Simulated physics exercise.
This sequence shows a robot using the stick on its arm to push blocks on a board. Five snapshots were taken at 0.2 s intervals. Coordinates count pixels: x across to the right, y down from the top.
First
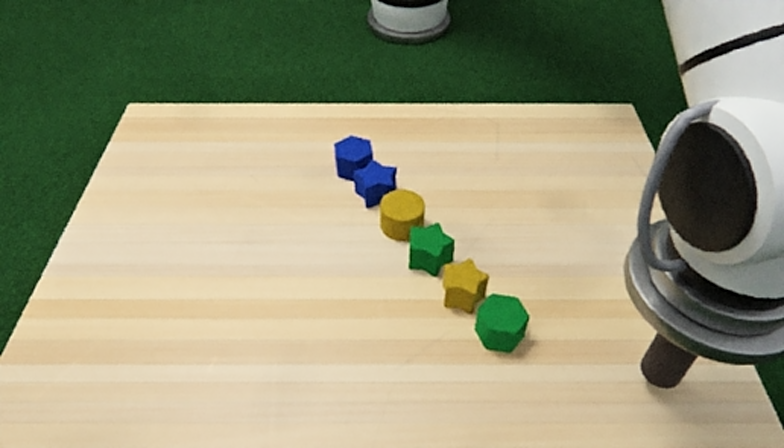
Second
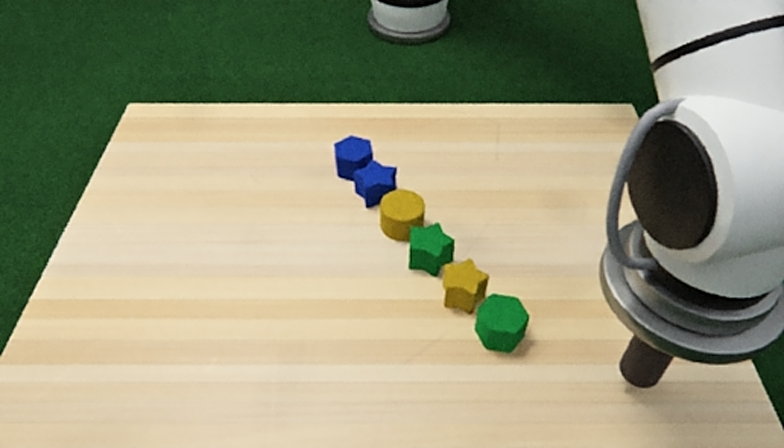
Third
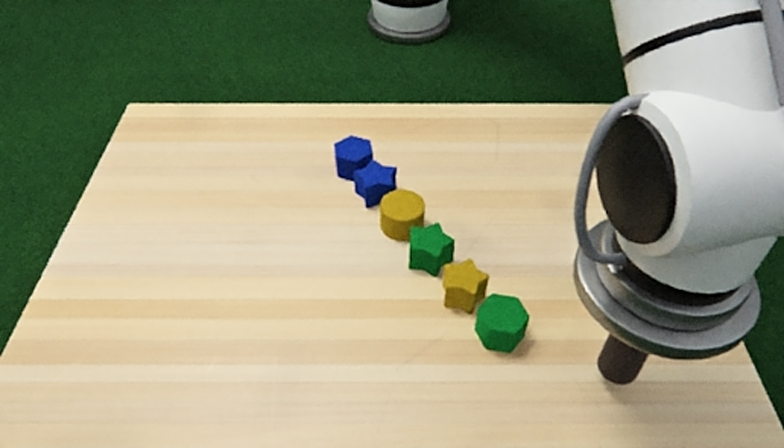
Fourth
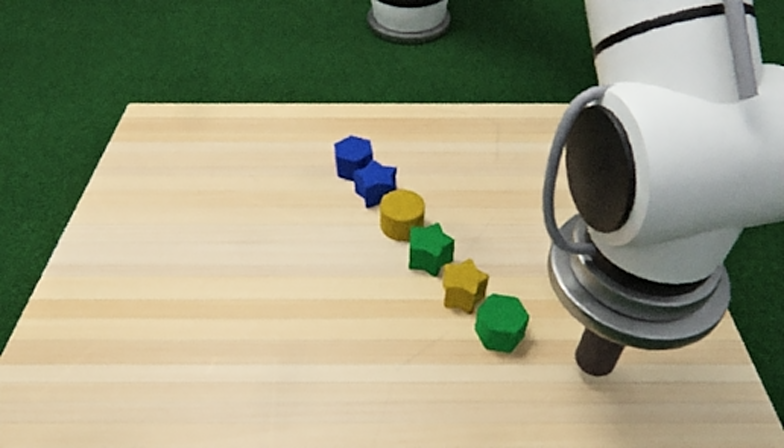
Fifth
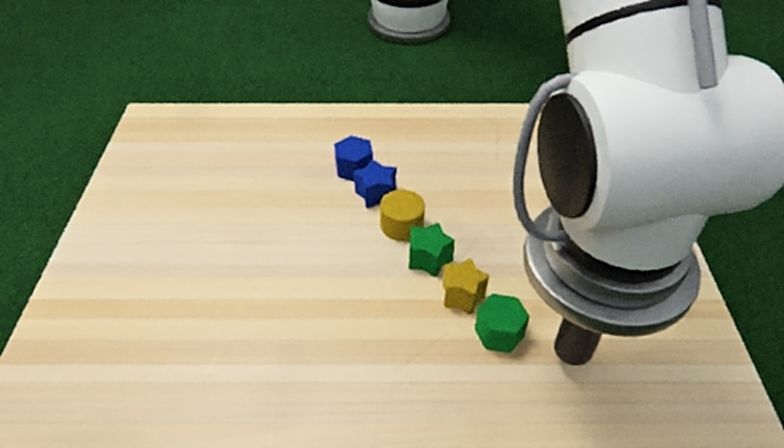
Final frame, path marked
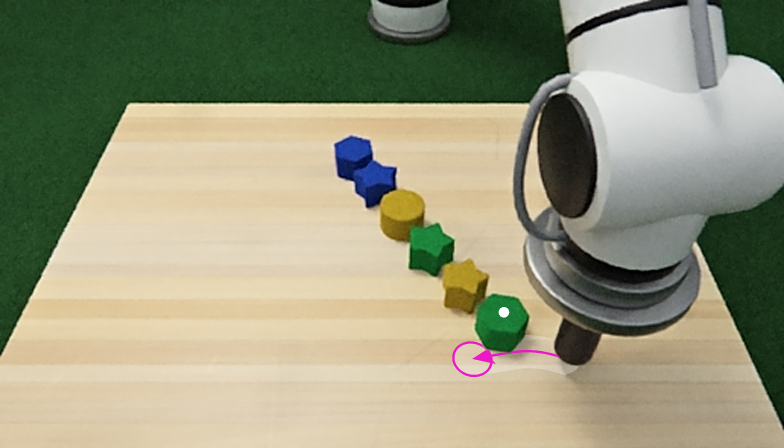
A robot arm moves its stick left across the board while the colored blocks stay still.
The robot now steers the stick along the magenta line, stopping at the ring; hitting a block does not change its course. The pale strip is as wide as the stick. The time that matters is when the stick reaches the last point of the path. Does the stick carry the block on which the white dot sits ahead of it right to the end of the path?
No
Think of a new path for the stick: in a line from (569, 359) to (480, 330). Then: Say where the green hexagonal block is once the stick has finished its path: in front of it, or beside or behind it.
I think it holds its spot in front.
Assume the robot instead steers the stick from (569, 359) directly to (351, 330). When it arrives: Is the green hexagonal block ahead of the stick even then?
No, that is not how it ends up.
Drawn move, from (569, 359) via (520, 351), ending at (472, 359); the dot is on the green hexagonal block.
What follows on the original path. Halfway along, stick at (521, 341); green hexagonal block at (487, 308), turned 15° clockwise.
At the end, stick at (474, 349); yellow star at (457, 268), turned 35° clockwise; green hexagonal block at (452, 305), turned 50° clockwise.
